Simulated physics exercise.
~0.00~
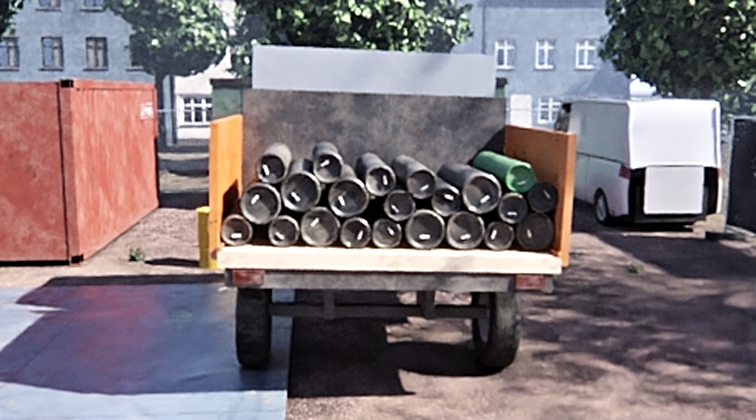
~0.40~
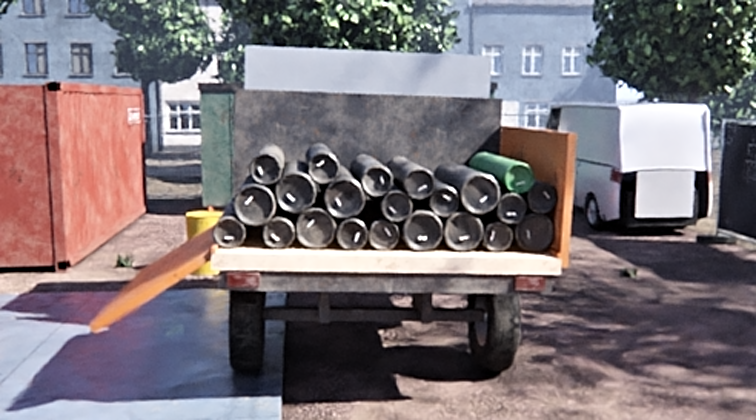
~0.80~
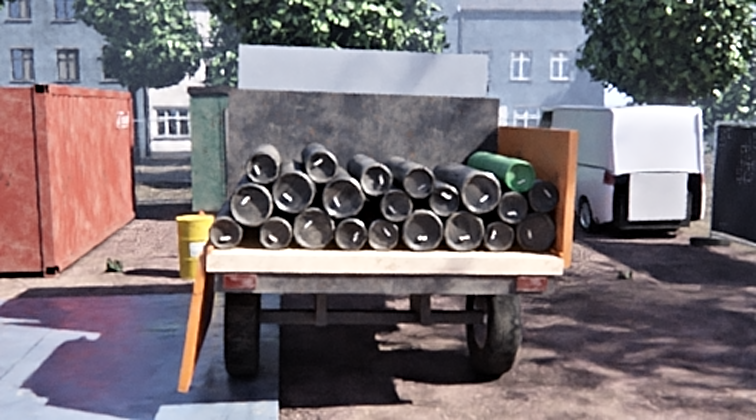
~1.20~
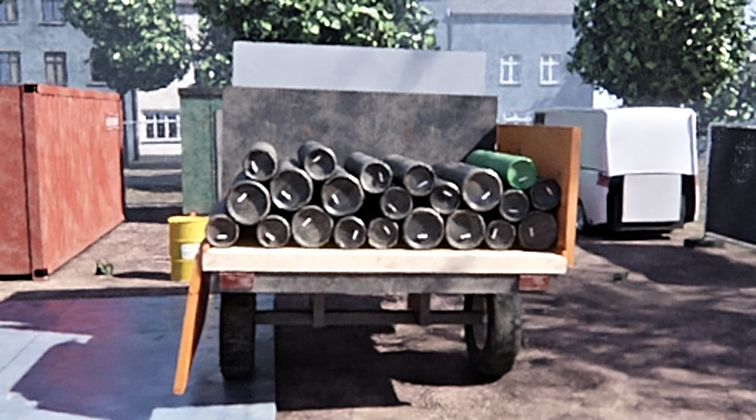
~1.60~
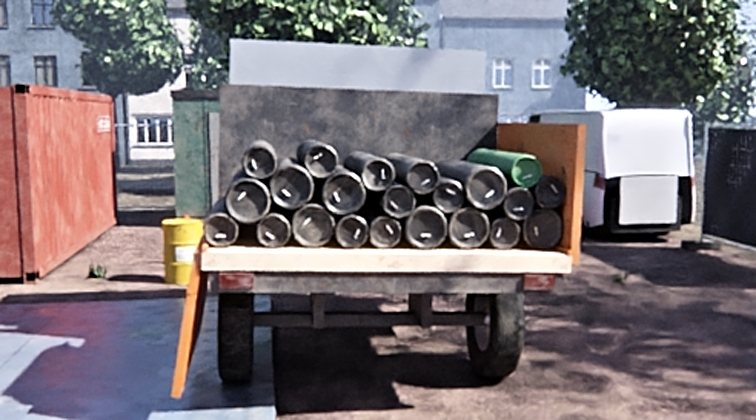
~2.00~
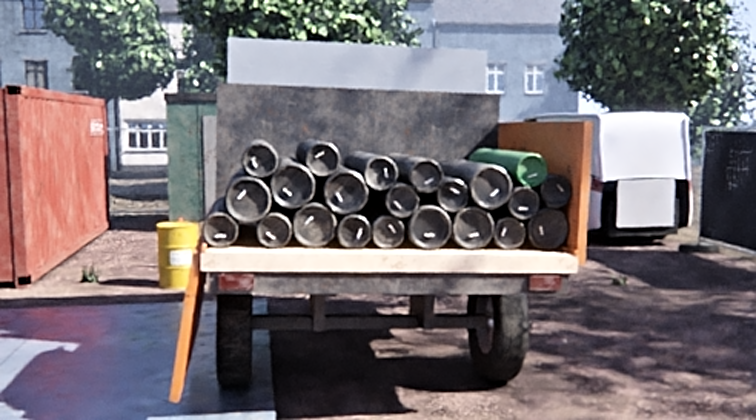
To begin with, a flatbed trailer seen from its tail end carries a stack of dark gas cylinders, with a single green one resting on top near the right, between two upright orange drop sides. The left drop side then swings outward and down, passing through a slant until it hangs below the edge of the deck. The right side stays upright. As the view drifts slightly sideways, a yellow drum shows more clearly beyond the lowered panel. The cylinders stay stacked, and at the end the green one still lies on top, with none fallen off.
